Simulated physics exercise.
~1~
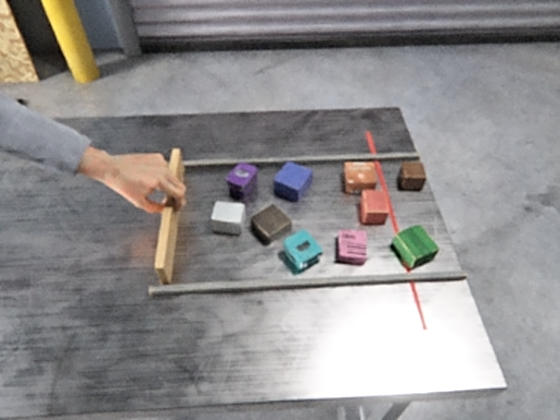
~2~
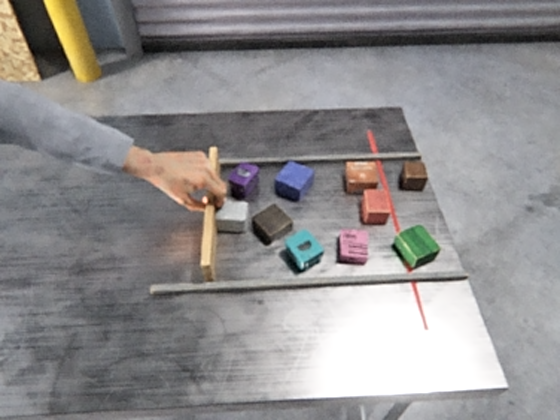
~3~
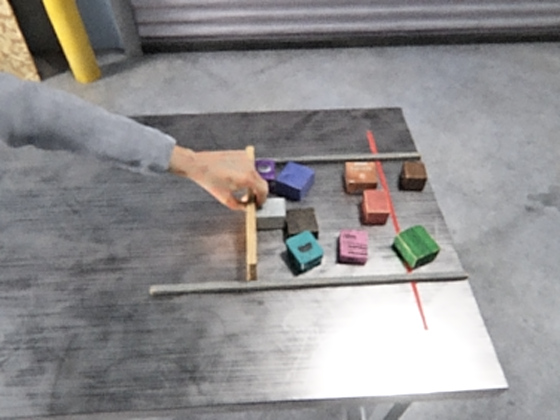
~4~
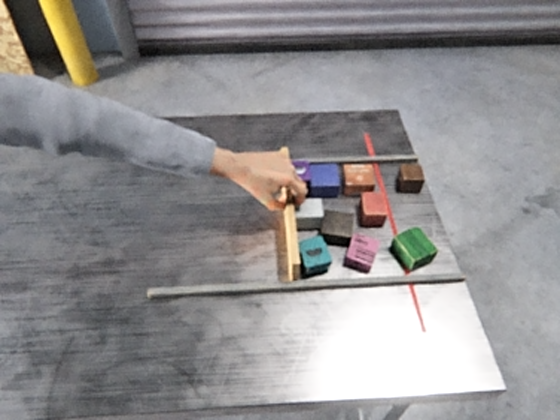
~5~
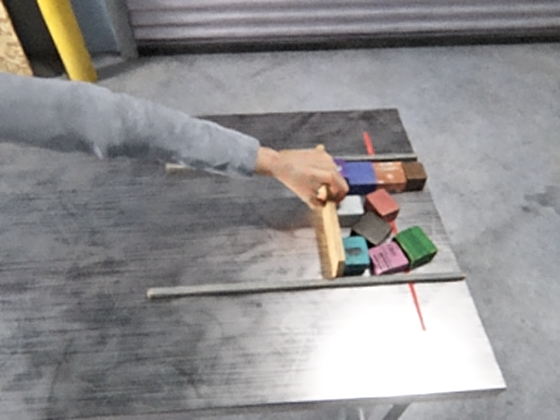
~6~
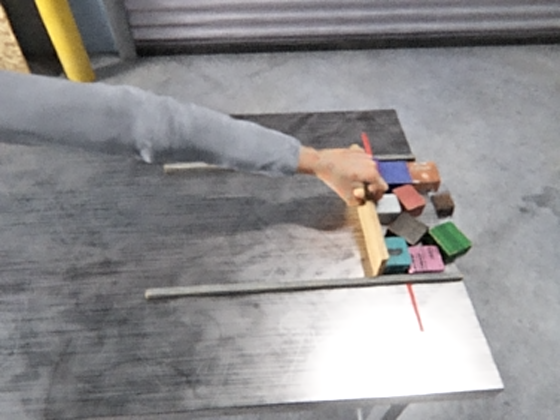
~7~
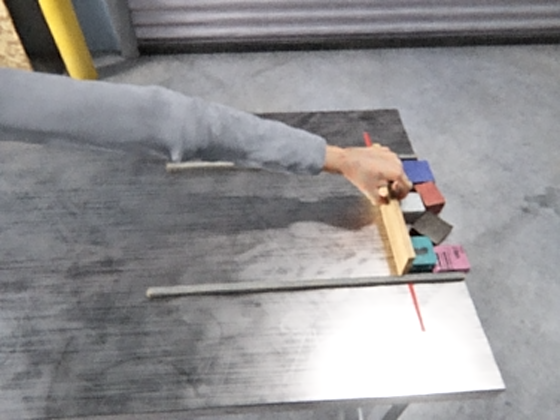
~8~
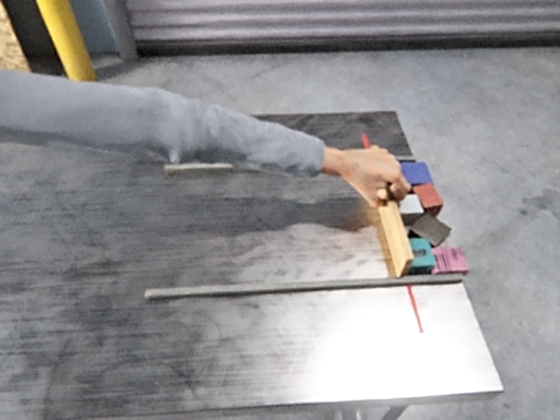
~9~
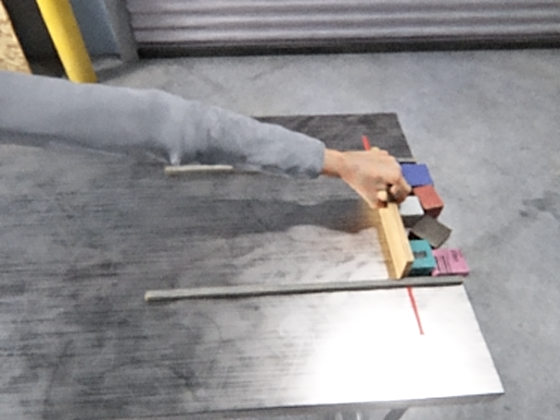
A hand slid an upright wooden board rightward along a channel on a table, bunching up colorful blocks and pushing them toward the end, where the orange, green and brown ones went over the edge before the board stopped near the red tape.
